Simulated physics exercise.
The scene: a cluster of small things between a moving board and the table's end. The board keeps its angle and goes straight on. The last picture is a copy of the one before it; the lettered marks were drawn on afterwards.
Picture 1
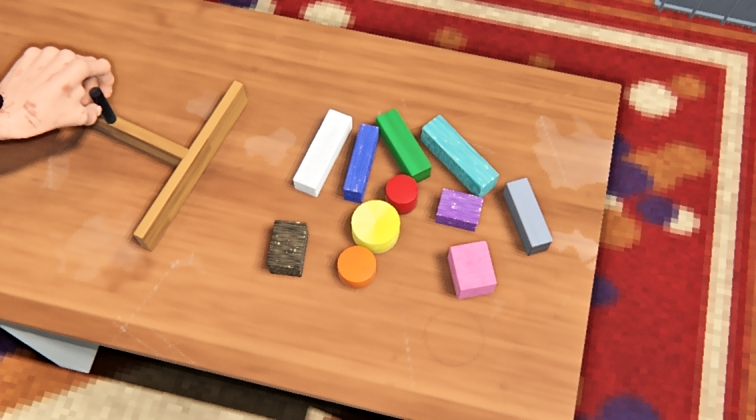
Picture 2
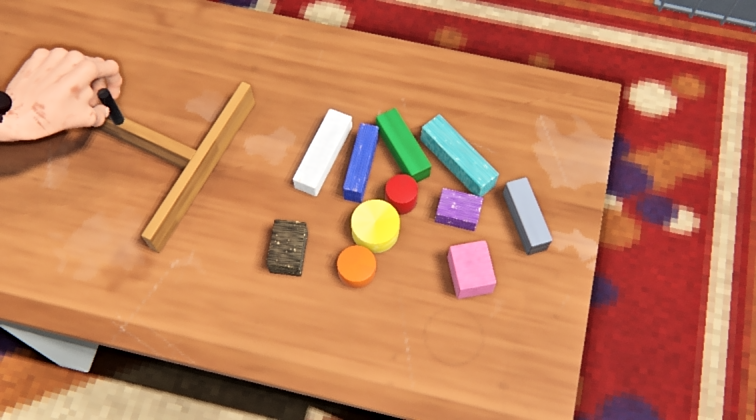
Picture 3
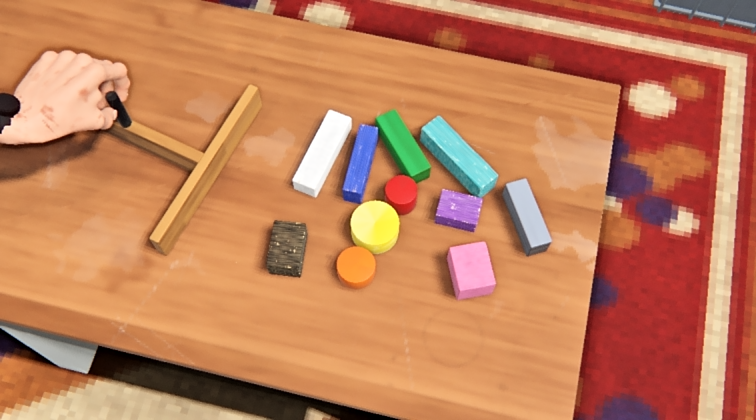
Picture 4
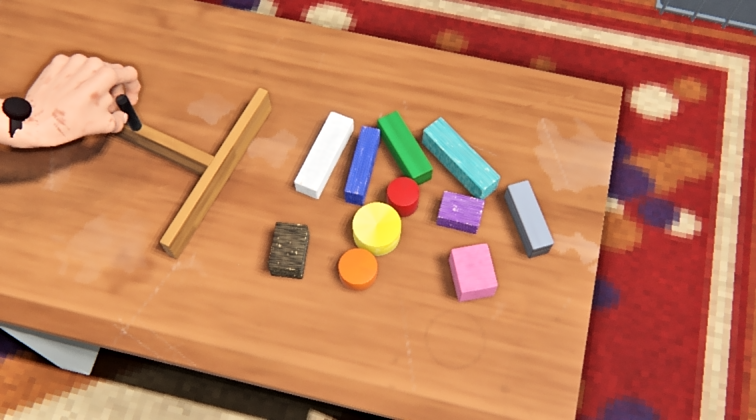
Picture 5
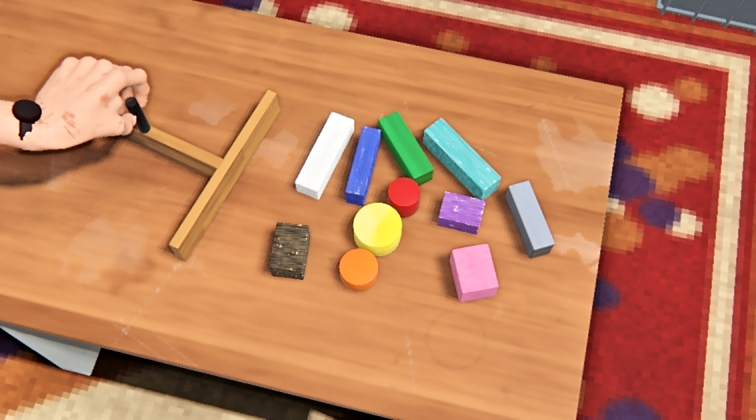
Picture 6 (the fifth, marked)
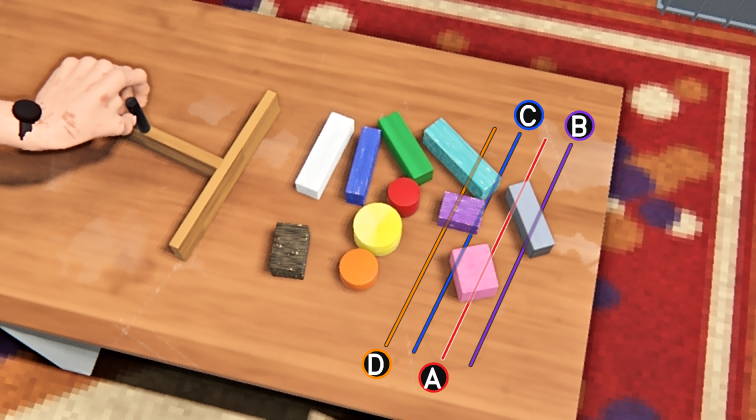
A hand sliding a wooden T-shaped pusher slowly rightward across a table towards a cluster of small coloured blocks and round pieces.
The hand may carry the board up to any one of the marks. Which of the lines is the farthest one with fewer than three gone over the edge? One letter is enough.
As far as mark B.
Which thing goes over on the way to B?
It is the grey stick.
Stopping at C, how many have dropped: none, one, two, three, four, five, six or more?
By then, none.
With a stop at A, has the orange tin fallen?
By then, no.
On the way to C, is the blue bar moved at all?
Yes.
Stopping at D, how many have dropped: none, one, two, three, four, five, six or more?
The count is none.
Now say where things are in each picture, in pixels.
Board (190, 156); blue bar (361, 163); pink block (472, 270), in the first picture.
Board (198, 157); orange tin (356, 267), in the second picture.
Board (206, 160); grey stick (526, 217), in the third picture.
Board (216, 163); black block (289, 250), in the fourth picture.
Board (225, 165); white bar (326, 156); purple block (461, 213); yellow tin (378, 230), in the fifth picture.
On the marked copy, A at (497, 243); B at (524, 249); C at (470, 237); D at (444, 231).
Taking B. A third of the way, board (330, 189); black block (321, 262); green stick (426, 146).
Two thirds of the way, board (438, 213); grey stick (574, 225); purple block (542, 233).
When it is over, board (525, 232); grey stick over the edge; purple block (595, 243); one fallen.
As for the rest, A is within the limit but short; C is within the limit but short; D is within the limit but short.
